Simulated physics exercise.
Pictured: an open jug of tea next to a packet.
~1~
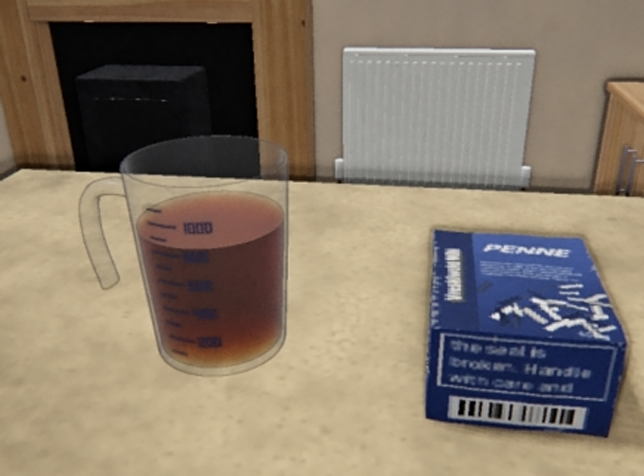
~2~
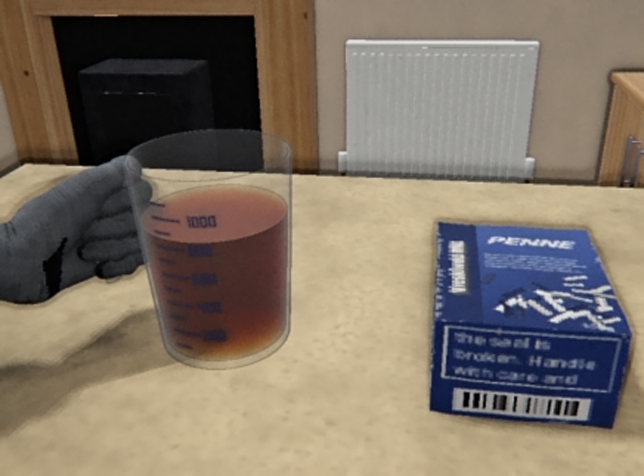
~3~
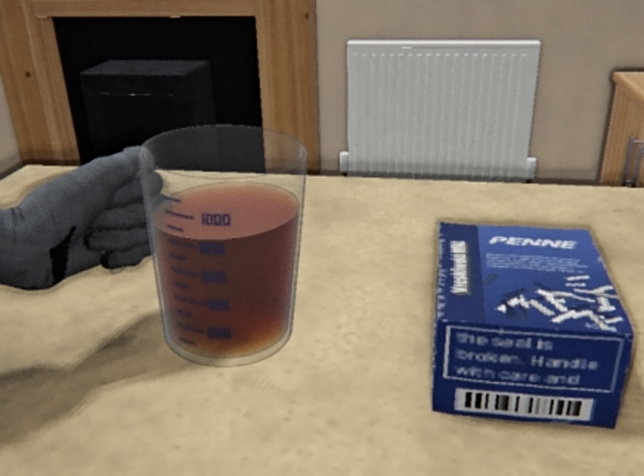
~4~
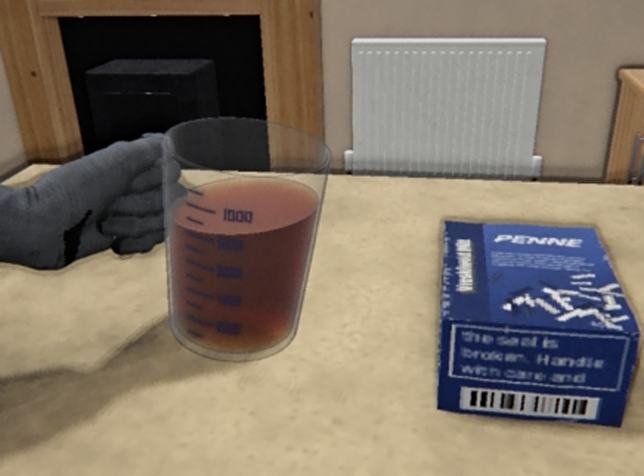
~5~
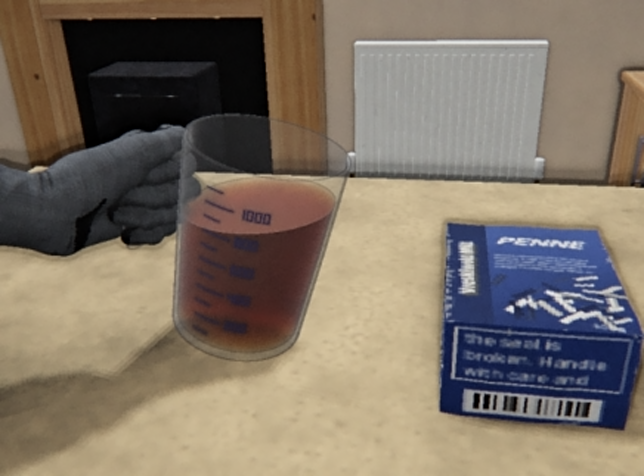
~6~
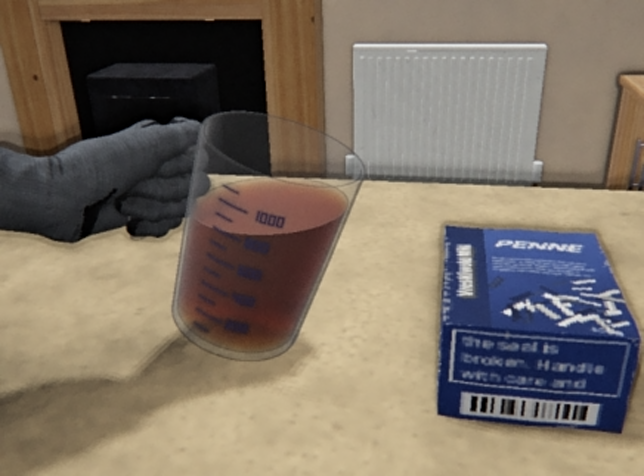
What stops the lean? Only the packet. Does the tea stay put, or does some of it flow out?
The tea partly flows out.
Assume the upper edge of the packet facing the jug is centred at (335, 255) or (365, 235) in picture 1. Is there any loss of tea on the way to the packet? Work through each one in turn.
Taking them in turn: Stays mess-free; stays mess-free.
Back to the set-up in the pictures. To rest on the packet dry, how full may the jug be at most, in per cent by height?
I'd put it close to 50 per cent.
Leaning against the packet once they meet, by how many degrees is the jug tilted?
Lean at rest: Roughly 55° from vertical.
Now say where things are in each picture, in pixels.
In the first picture, it stands upright; jug (214, 250) about two thirds full.
The second picture shows a hand takes hold; jug about two thirds full, surface at (215, 212); packet (514, 313).
The third picture shows tipping on its foot; jug (227, 240) about two thirds full.
In the fourth picture, the top moves towards the packet; jug about two thirds full, surface at (244, 203); packet (522, 311).
The fifth picture shows on the way over; jug (253, 235) about two thirds full.
In the sixth picture, it is leaning; jug about two thirds full, surface at (269, 205); packet (522, 316).
Shortly, the jug leans by about 35°; none is lost.
Then, the jug leans by about 50°; it has lost some; nearly all of the tea is inside.
At the finish, the jug leans by about 55°, against the packet; it has lost some; about three quarters of the tea is inside.
